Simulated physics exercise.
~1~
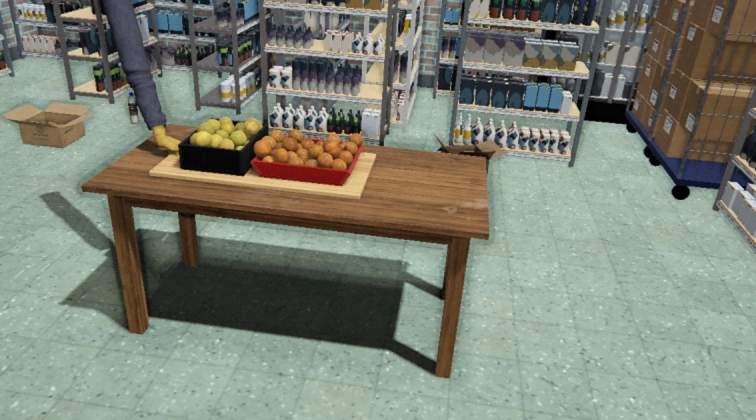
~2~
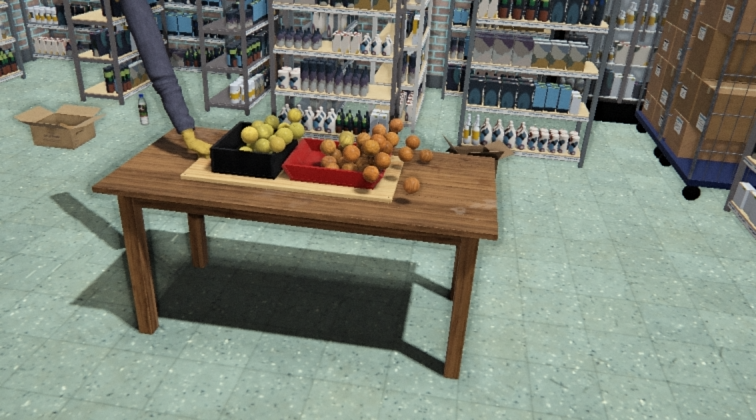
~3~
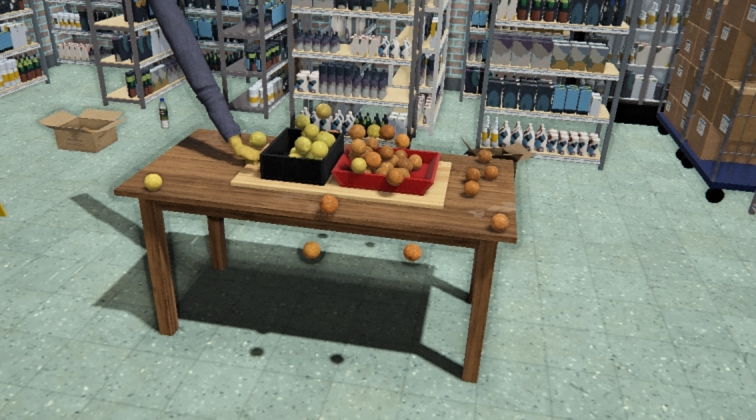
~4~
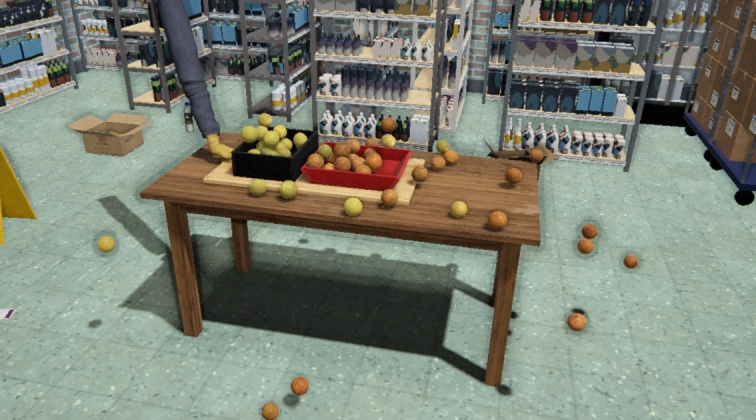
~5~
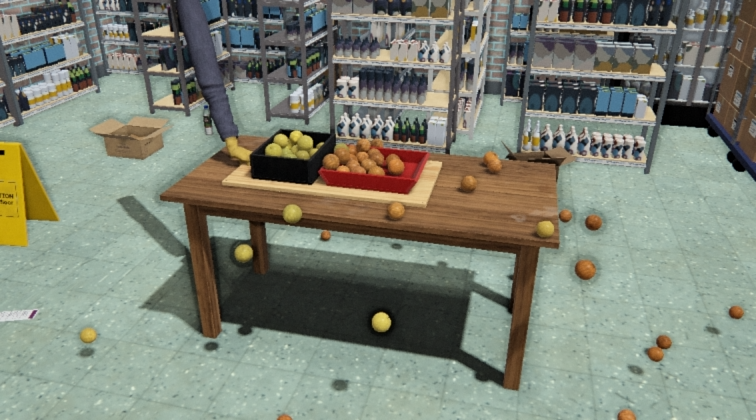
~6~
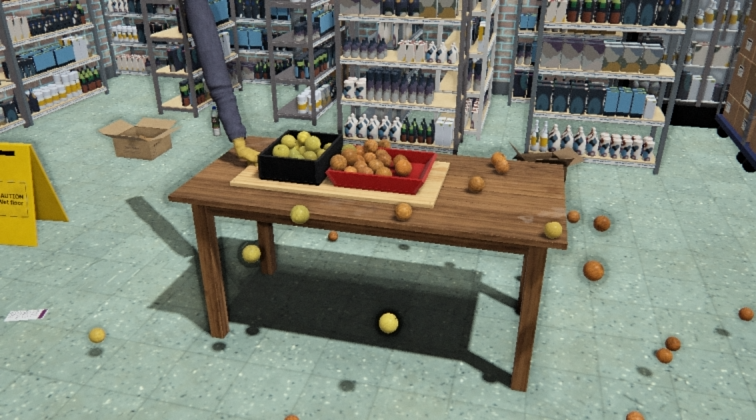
Round orange and yellow produce spilled from a red tub and a black tub as a gloved arm shook their board right and back left on a wooden table, and pieces ended up scattered across the tabletop and floor, with both tubs still partly filled.
